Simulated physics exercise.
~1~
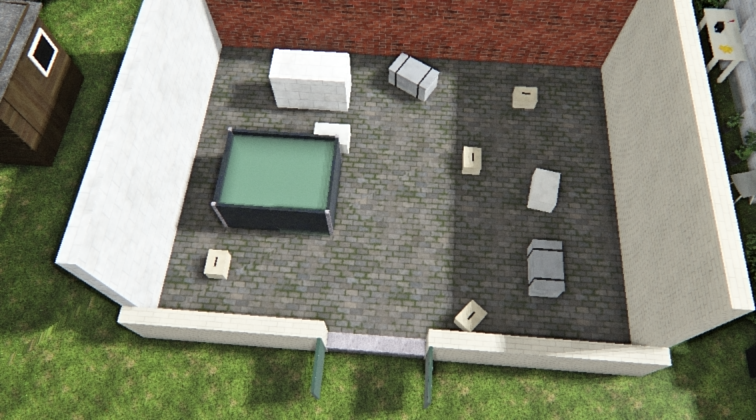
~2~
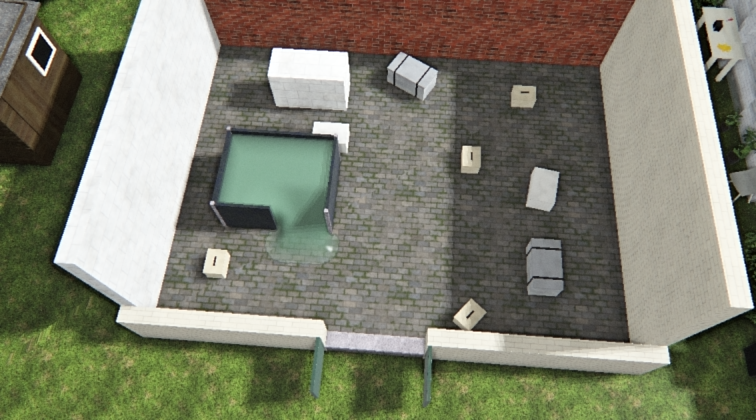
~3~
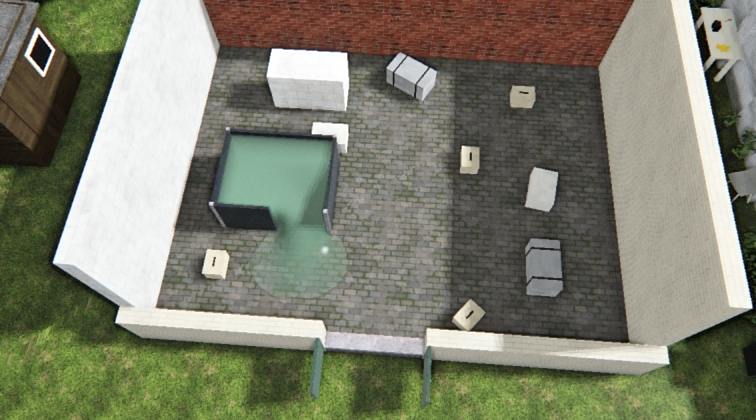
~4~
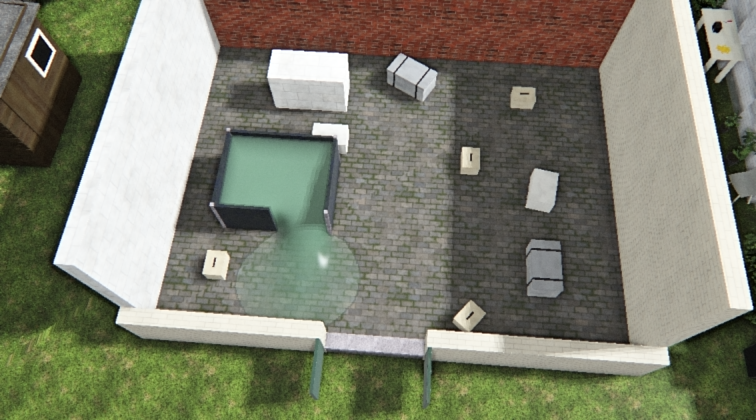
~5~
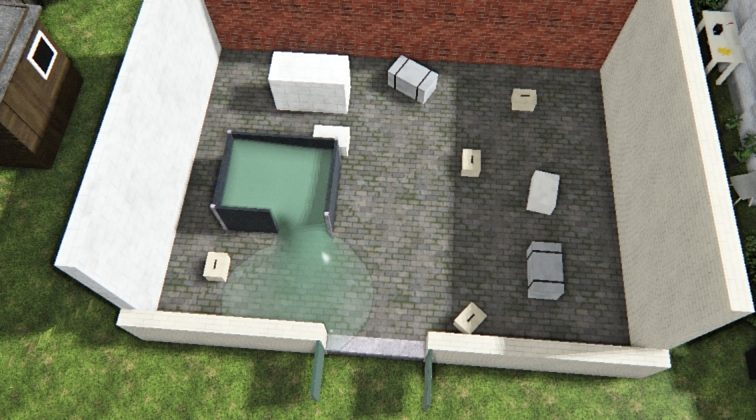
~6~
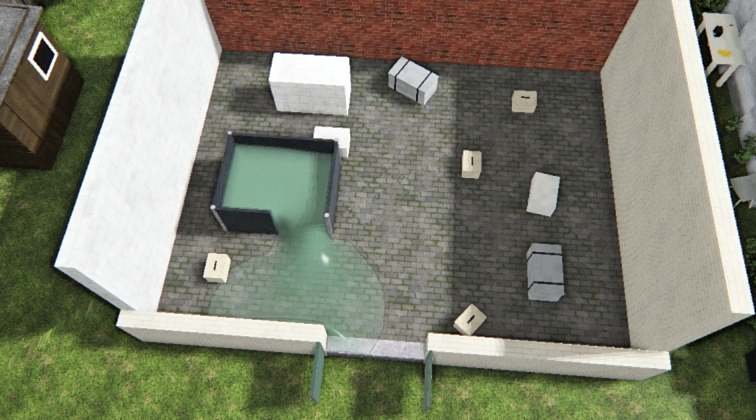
Green-tinted water pouring from a gap in a dark-walled tank, spreading across a paved walled yard as scattered boxes stay still.
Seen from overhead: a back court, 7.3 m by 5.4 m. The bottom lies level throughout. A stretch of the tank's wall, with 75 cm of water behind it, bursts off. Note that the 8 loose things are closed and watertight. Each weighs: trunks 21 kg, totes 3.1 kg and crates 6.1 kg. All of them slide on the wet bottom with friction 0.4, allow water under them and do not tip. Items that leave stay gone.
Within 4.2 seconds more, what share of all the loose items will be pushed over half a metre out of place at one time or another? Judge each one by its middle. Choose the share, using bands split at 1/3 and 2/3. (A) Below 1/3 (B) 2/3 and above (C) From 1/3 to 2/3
The answer is A.
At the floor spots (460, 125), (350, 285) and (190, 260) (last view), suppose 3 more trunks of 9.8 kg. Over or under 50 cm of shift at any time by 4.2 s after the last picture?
Going through them in turn, I'd say not that far, beyond and beyond.
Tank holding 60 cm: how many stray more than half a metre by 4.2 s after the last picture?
So the tally would be 2.
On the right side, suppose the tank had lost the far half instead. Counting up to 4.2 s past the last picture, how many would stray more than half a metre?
The answer would then be 5.
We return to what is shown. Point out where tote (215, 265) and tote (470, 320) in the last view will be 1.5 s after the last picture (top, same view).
Somewhere about (221, 240) and (505, 307).
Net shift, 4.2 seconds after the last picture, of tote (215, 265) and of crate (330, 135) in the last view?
Taking them in turn, I get 80 cm for the first and 0 cm for the second.
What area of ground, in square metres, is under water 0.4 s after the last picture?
Roughly 7.0 m2.
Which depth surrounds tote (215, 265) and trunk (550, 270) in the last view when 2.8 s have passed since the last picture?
4 and 2 cm.
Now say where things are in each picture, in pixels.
The first frame shows a trunk at (414, 70) rests on the ground; a trunk at (548, 264), on the bottom; water covers 2.2 m2; 0 of 8 have shifted.
The second frame shows a trunk at (412, 69) rests on the ground; a trunk at (547, 263), on the bottom; 2.8 m2 under water; 0 of 8 have shifted.
The third frame shows a trunk at (412, 70) rests on the ground; a trunk at (547, 264), on the bottom; water covers 3.6 m2; 0 of 8 have shifted.
The fourth frame shows a trunk at (412, 71), on the bottom; a trunk at (547, 264), on the bottom; 4.7 m2 under water; 0 of 8 have shifted.
The fifth frame shows a trunk at (413, 73) rests on the ground; a trunk at (548, 267) rests on the ground; 5.4 m2 under water; 0 of 8 have shifted.
The sixth frame shows a trunk at (413, 74), on the bottom; a trunk at (548, 268) rests on the ground; water covers 5.8 m2; 0 of 8 have shifted.
Then, 0.4 s after the last picture 0 of 8 are over 50 cm from their spots; 0 afloat.
Then, 1.5 s after the last picture 1 of 8 are over 50 cm from their spots; 0 afloat.
Then, 2.8 s after the last picture 2 of 8 are over 50 cm from their spots; 2 afloat.
Then, 4.2 s after the last picture 2 of 8 are over 50 cm from their spots, and 2 have been at some point; 2 afloat.
